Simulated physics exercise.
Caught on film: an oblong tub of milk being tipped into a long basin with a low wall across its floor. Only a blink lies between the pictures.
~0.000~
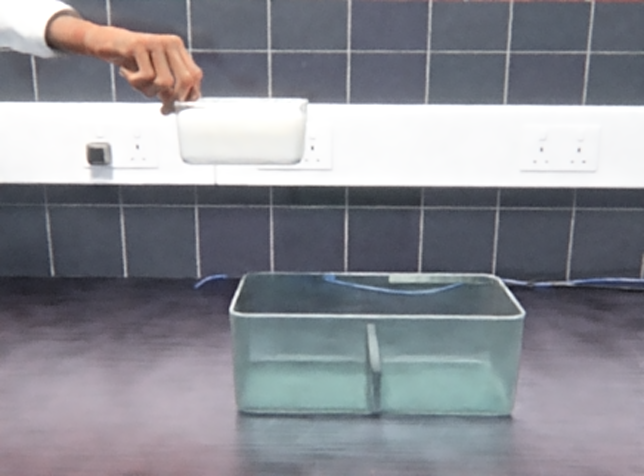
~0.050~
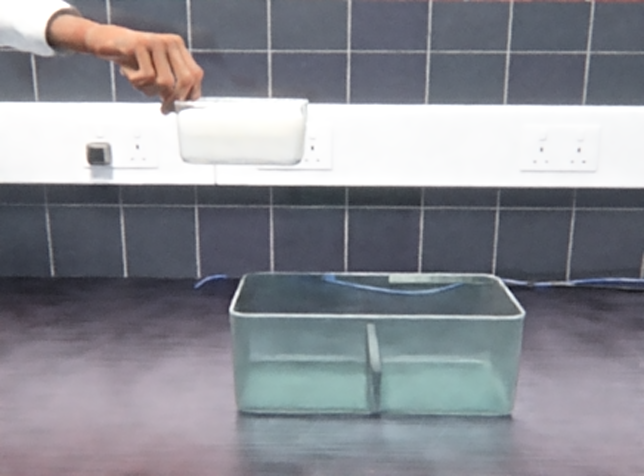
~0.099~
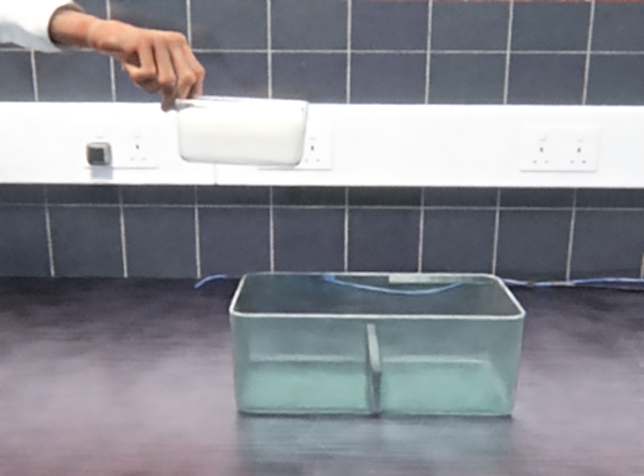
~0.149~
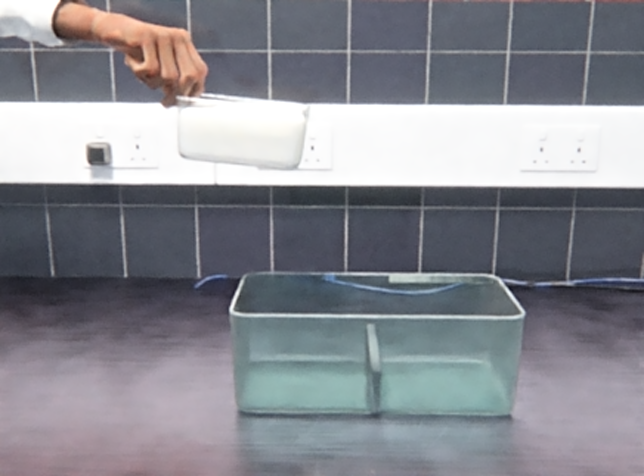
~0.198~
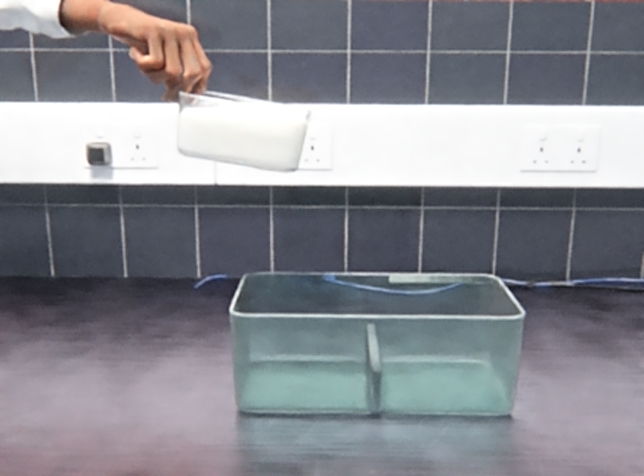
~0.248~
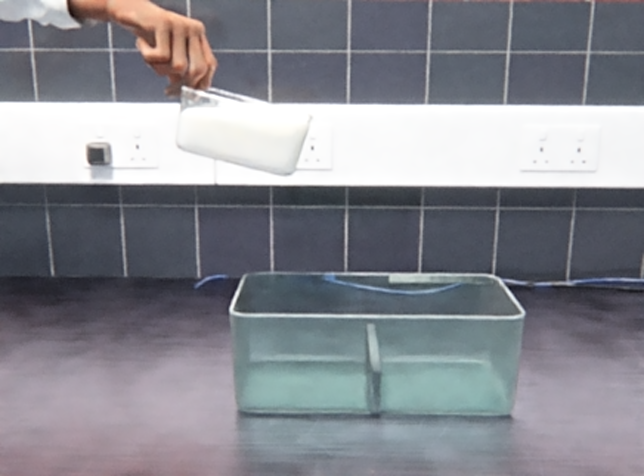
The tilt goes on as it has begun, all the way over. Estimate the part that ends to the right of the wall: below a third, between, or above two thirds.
It comes to between a third and two thirds.
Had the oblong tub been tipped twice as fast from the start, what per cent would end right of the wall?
Roughly 30 in a hundred.
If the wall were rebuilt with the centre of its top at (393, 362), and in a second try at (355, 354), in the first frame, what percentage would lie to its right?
Near 35 % and 70 %.
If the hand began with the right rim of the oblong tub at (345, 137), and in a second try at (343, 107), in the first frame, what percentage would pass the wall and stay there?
Roughly 75 per cent, and 80 per cent.
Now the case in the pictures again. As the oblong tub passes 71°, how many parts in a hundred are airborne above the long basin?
Close to 50 per cent.
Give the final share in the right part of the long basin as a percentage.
It comes to 55 per cent or so.
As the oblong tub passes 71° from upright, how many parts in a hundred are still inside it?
Close to 35 per cent.
A moment on, the oblong tub is tipped part way and 36 per cent is still to pour, 5 is left of the wall and 10 right of it.
Next, the oblong tub is tipped right over and 6 per cent is still to pour, 29 is left of the wall and 57 right of it.
Then the oblong tub is tipped right over and 0 per cent is still to pour, 40 is left of the wall and 57 right of it.
Later the oblong tub is tipped right over and 0 per cent is still to pour, 41 is left of the wall and 57 right of it.
Finally, 41 per cent lies left of the wall, 57 right of it and 2 outside.
